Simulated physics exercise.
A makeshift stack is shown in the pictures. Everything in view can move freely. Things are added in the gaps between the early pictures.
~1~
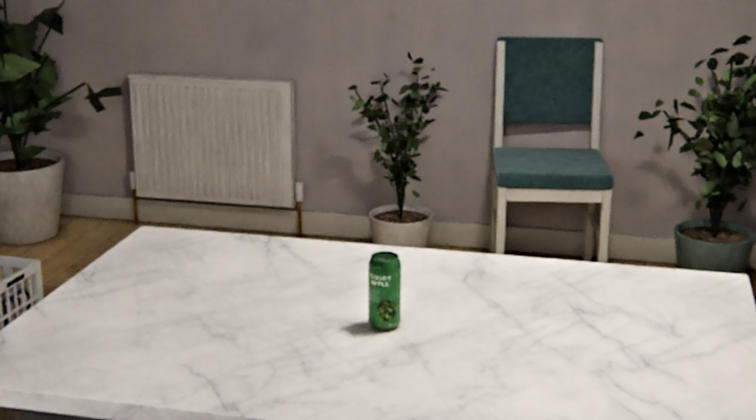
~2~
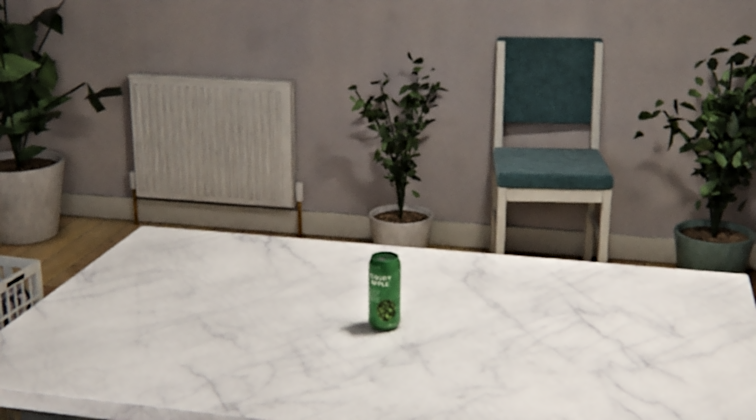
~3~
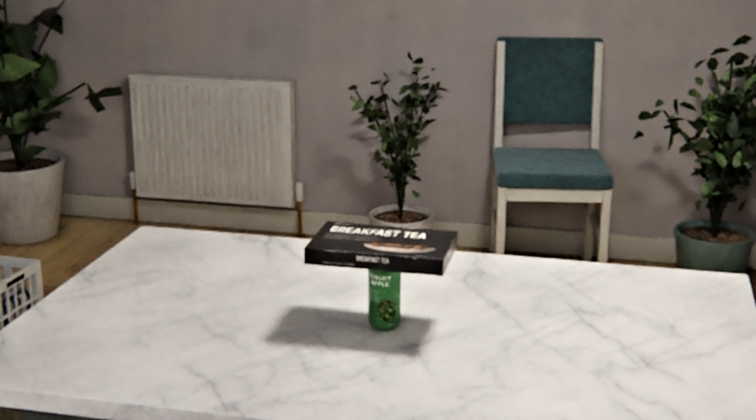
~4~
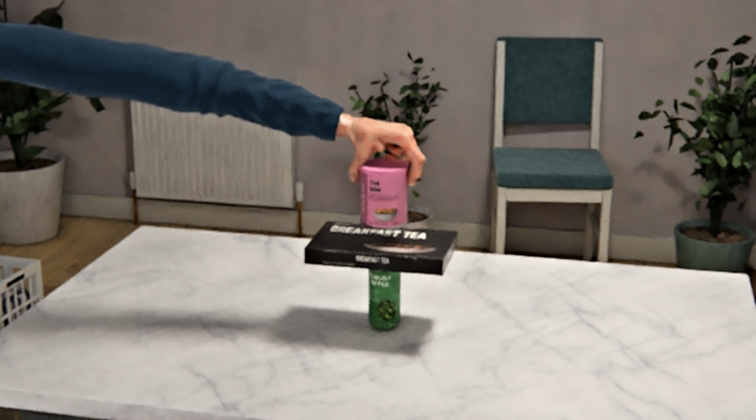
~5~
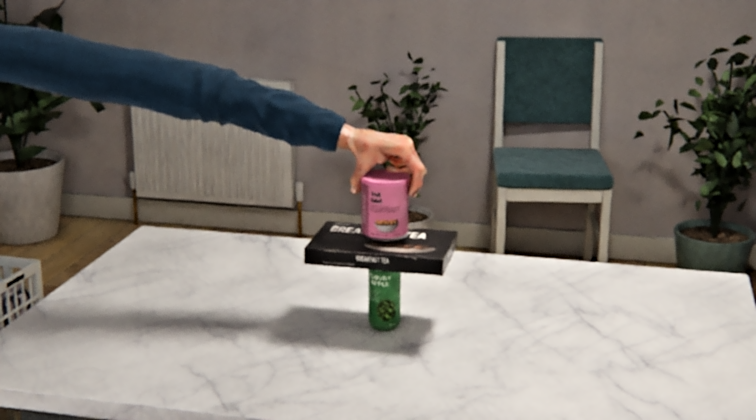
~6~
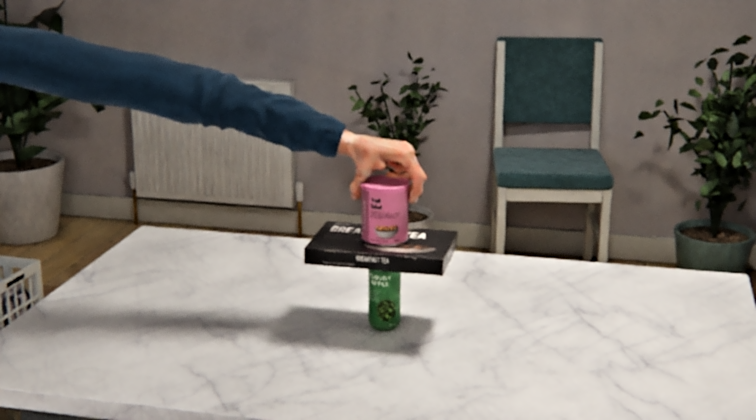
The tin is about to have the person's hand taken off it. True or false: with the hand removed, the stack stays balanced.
True.
Then, 0.30 s after the last picture, nothing has stirred.
Then, 0.70 s after the last picture, pink tin resting near (385, 211).
At rest, all 3 in place. Seen from the same camera at the end, pink tin near (385, 211). The stack stays up.
